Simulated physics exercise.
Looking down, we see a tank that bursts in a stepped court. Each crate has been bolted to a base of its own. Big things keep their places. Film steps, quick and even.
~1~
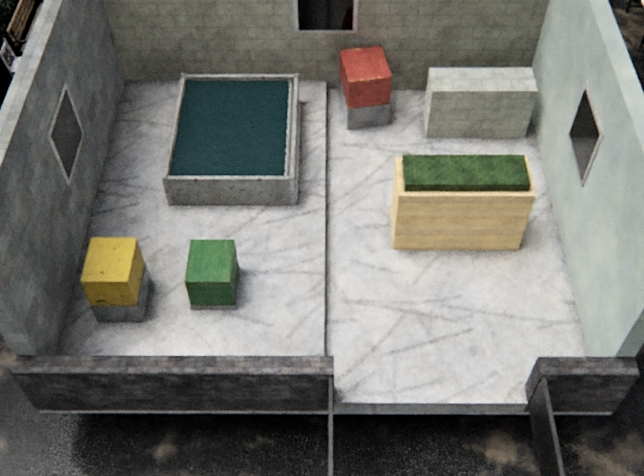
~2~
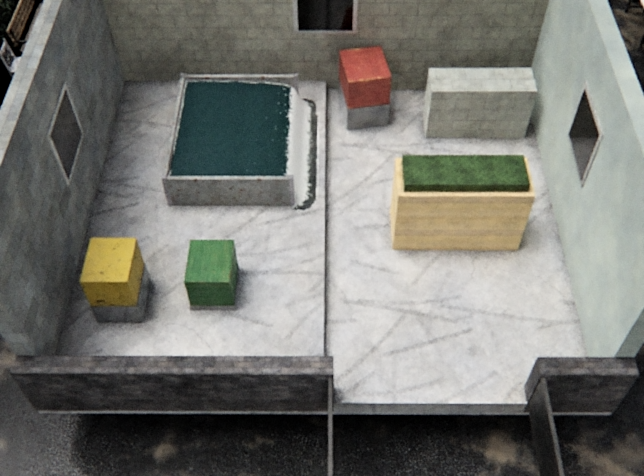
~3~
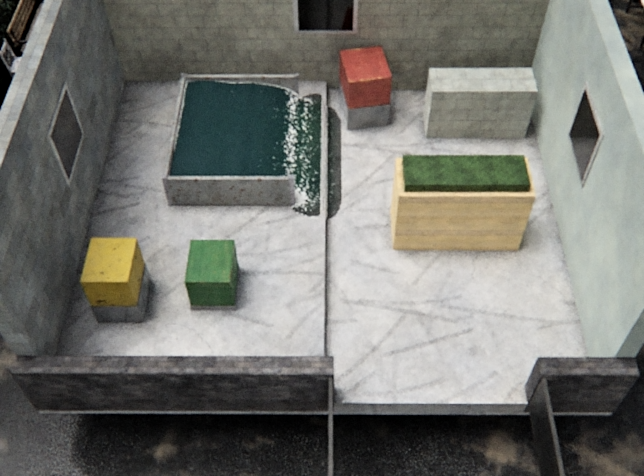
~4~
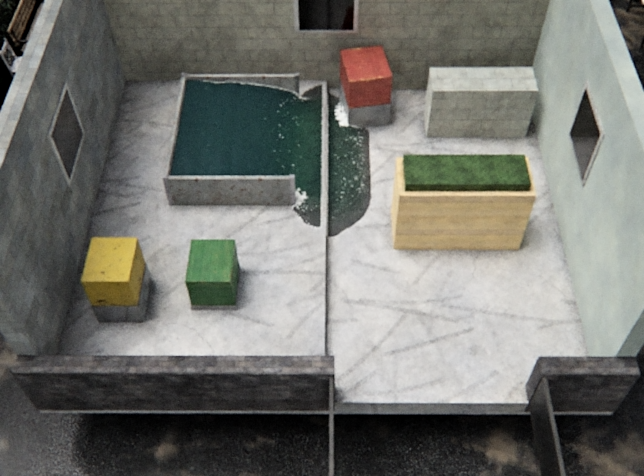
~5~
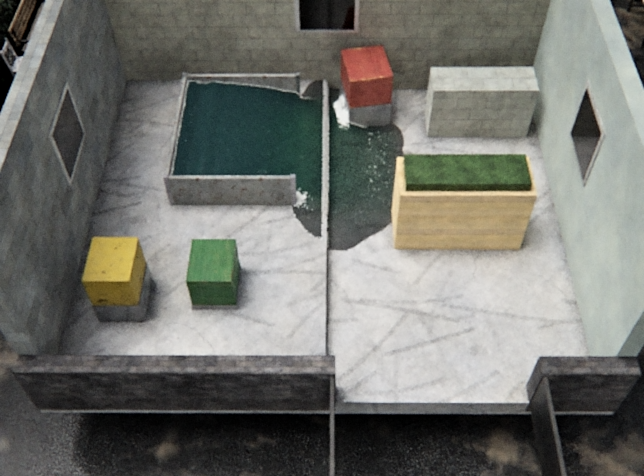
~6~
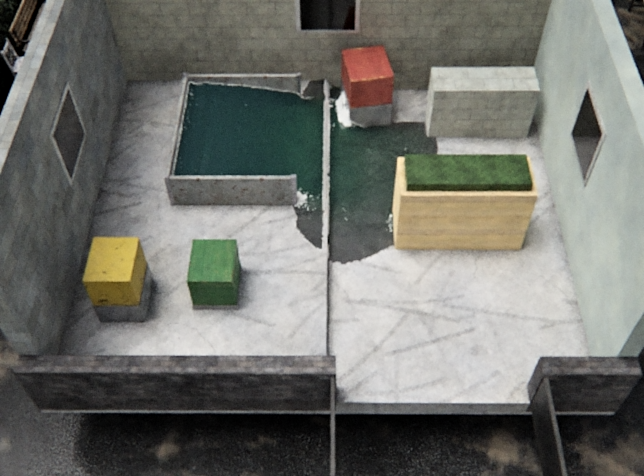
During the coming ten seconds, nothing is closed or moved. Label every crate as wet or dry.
Green crate: Dry; yellow crate: Dry; red crate: Dry.
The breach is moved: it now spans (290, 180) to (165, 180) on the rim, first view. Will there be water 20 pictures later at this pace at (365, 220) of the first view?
Answer: Not flooded.
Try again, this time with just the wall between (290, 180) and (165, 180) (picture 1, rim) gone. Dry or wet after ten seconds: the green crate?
The green one is reached.
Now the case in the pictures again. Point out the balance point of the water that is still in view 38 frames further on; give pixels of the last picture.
Close to (413, 184).
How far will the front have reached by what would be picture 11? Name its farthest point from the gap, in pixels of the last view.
By then the tip should be at about (545, 210).
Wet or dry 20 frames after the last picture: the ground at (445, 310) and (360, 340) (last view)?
One after the other: Under water, flooded.
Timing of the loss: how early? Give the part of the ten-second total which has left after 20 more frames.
Log: Around 10 %, estimated.
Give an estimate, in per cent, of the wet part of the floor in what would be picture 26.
Around 55 percent of it.
A moment on, water covers 30 % of the floor; the green crate not reached, the yellow crate not reached, the red crate water round its plinth.
Next, water covers 40 % of the floor; the green crate not reached, the yellow crate not reached, the red crate water round its plinth.
Then, water covers 55 % of the floor; the green crate not reached, the yellow crate not reached, the red crate water round its plinth.
Later, water covers 55 % of the floor; the green crate not reached, the yellow crate not reached, the red crate water round its plinth.
In the end, water covers 55 % of the floor; the green crate stayed above the water, the yellow crate stayed above the water, the red crate stayed above the water.
